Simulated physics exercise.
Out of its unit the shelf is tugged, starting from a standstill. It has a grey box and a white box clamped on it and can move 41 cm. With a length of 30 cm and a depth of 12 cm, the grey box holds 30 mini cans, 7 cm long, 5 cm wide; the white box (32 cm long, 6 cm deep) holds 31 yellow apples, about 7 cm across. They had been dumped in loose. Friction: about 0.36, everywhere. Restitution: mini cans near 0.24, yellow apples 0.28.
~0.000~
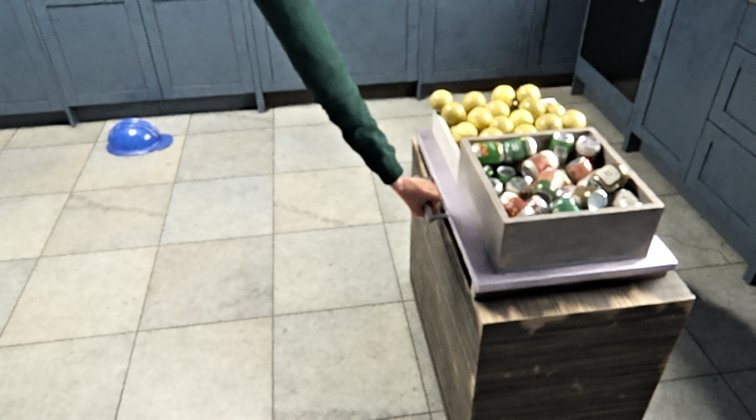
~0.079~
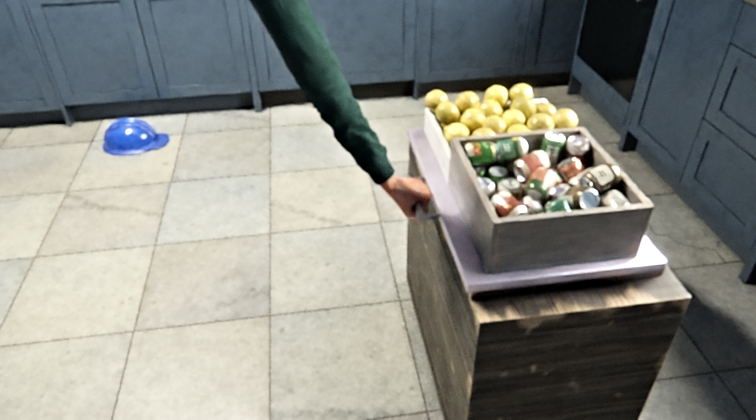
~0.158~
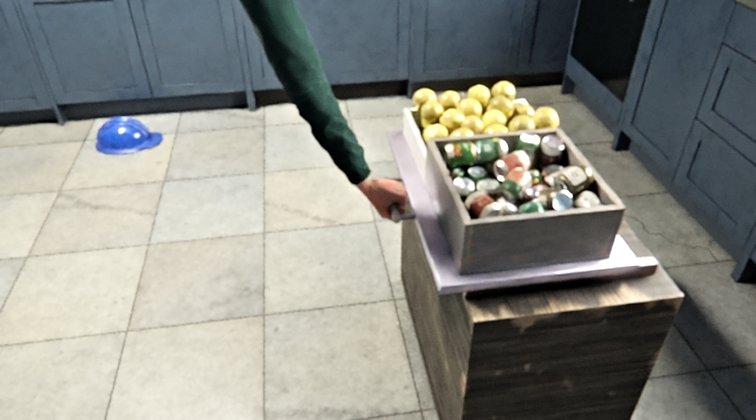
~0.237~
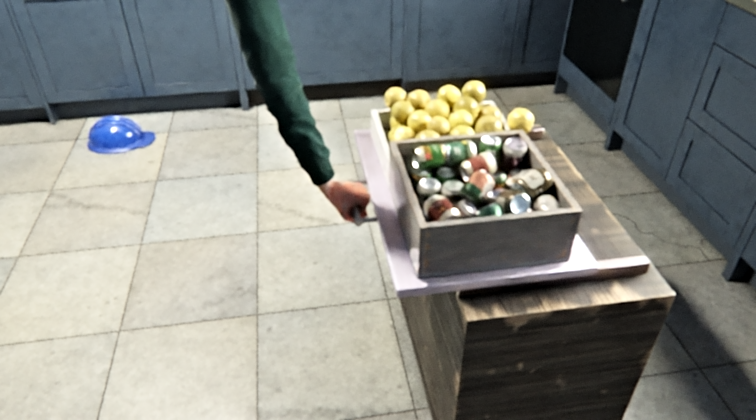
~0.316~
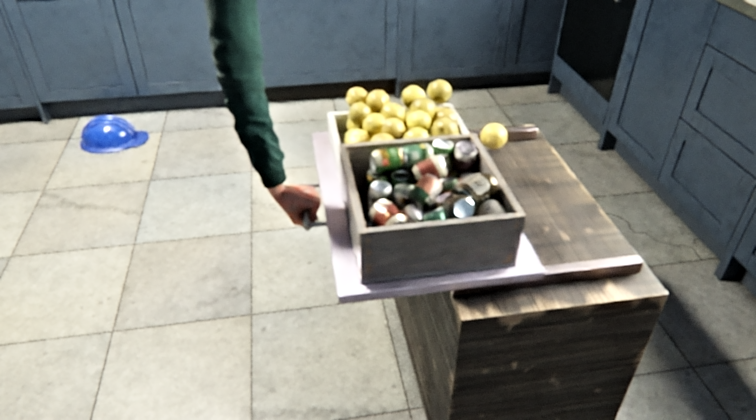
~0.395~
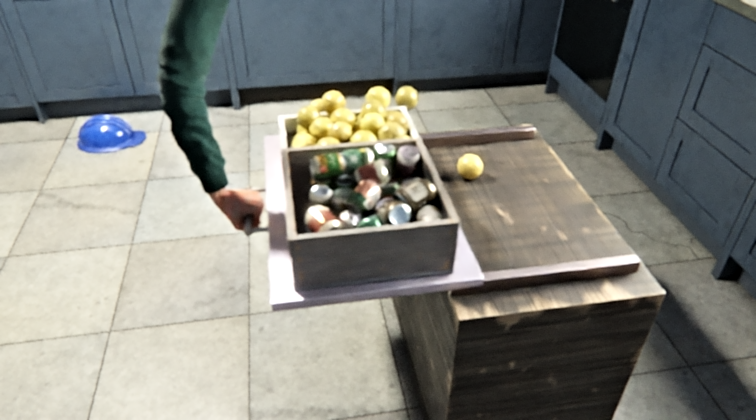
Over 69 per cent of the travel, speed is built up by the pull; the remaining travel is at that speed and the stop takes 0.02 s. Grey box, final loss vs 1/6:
Under.
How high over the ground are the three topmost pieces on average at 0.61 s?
About 82 cm up.
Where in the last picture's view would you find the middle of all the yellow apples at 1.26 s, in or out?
Centre: About (299, 143) px.
After 0.41 s, the runners reach their end.
After 0.49 s, the grey box has all 30 and the white box is down by 4 of 31.
After 0.61 s, the grey box has all 30 and the white box is down by 7 of 31.
After 0.83 s, the grey box has all 30 and the white box is down by 11 of 31.
Outcome (at 1.26 s), the grey box has all 30 and the white box is down by 11 of 31. Asked share, 0 of 30, 0 per cent.
